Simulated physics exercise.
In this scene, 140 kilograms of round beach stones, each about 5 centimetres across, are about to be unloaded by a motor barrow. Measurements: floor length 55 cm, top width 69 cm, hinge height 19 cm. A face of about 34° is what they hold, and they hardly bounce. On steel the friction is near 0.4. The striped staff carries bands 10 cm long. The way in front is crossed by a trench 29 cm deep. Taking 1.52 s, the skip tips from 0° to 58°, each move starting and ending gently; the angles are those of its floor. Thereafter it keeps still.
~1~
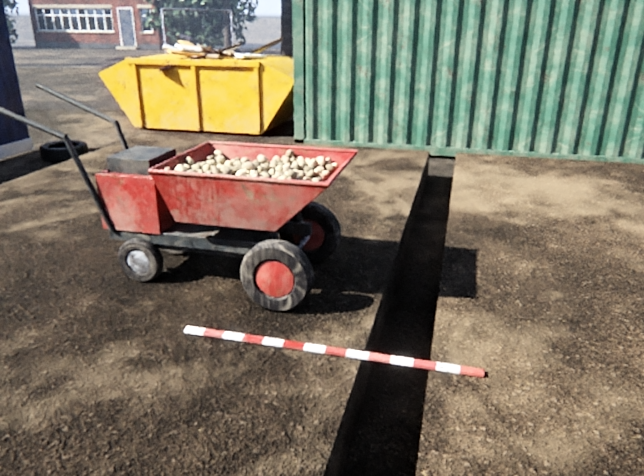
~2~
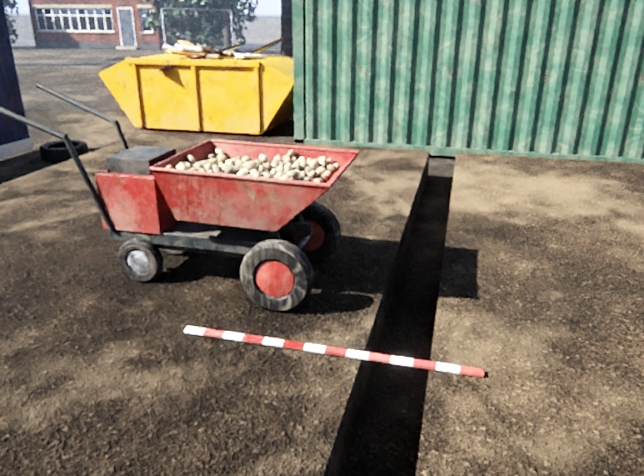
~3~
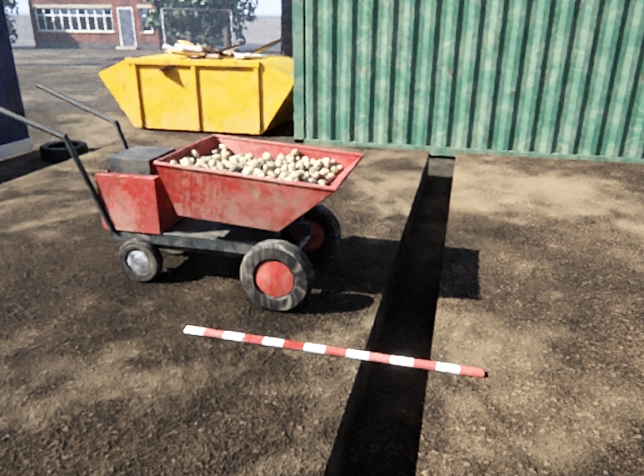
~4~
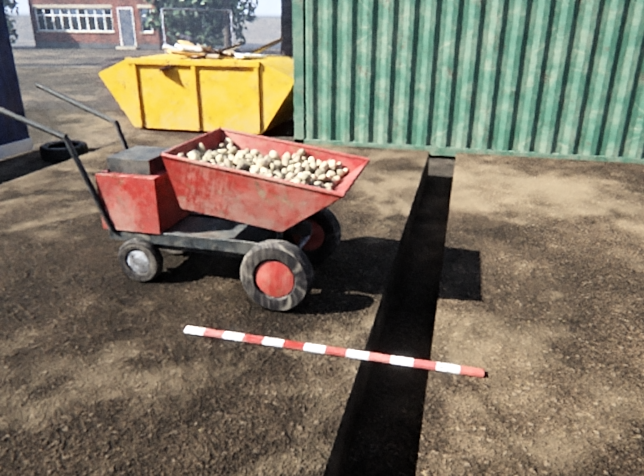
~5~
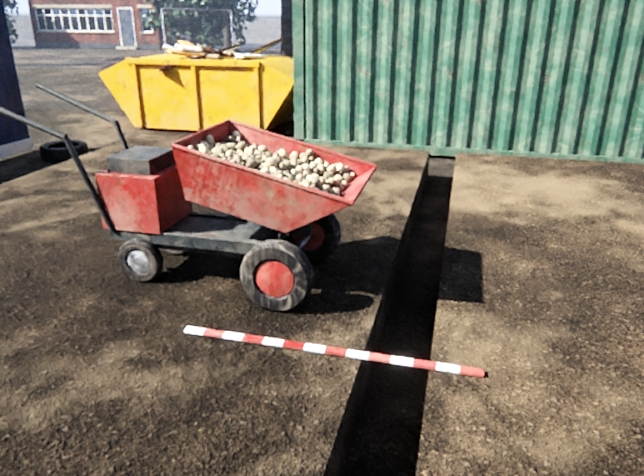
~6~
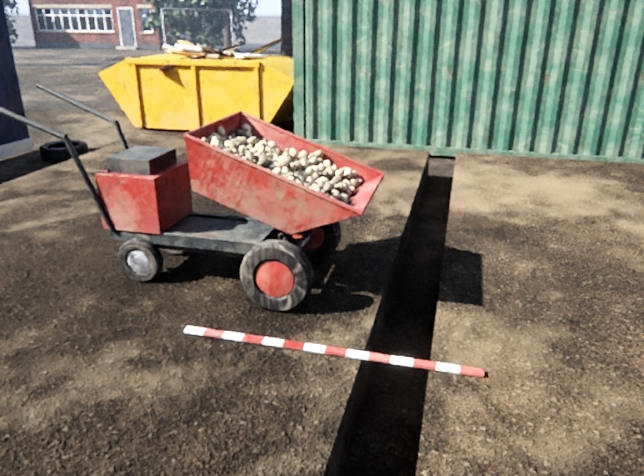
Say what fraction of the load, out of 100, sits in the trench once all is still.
About 65 out of 100.
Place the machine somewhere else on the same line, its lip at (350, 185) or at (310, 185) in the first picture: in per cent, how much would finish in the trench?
That gives roughly 40 per cent and roughly 85 per cent.
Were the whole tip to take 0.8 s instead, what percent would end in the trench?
In that case some 55 per cent.
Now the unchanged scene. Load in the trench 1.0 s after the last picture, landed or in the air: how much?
Close to 25 per cent has got there by then.
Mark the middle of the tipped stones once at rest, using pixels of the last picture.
Their middle ends up near (424, 321).
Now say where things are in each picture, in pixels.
In the first frame, the skip is at 0°, its lip at (329, 185); the top of the load is at (263, 162).
In the second frame, the skip is at 1°, its lip at (331, 186); the top of the load is at (256, 162).
In the third frame, lip at (336, 190), floor tilted 4°, highest stones at (232, 156).
In the fourth frame, the skip is at 8°, its lip at (344, 195); the top of the load is at (220, 150).
In the fifth frame, the skip is at 14°, its lip at (353, 203); the top of the load is at (228, 143).
In the sixth frame, lip at (362, 214), floor tilted 20°, highest stones at (237, 137).
Then, 0.5 s after the last picture the floor is at 49°, 100 % in the skip; the foremost stones are at (392, 242).
Then, 1.0 s after the last picture the floor is at 58°, 62 % in the skip, 25 % in the trench, 13 % past the trench; the foremost stones are at (482, 303).
Then, 1.4 s after the last picture the floor is at 58°, 28 % in the skip, 37 % in the trench, 34 % past the trench; the foremost stones are at (572, 321).
Then, 3.3 s after the last picture the floor is at 58°, 0 % in the skip, 65 % in the trench, 35 % past the trench; the foremost stones are at (635, 324).
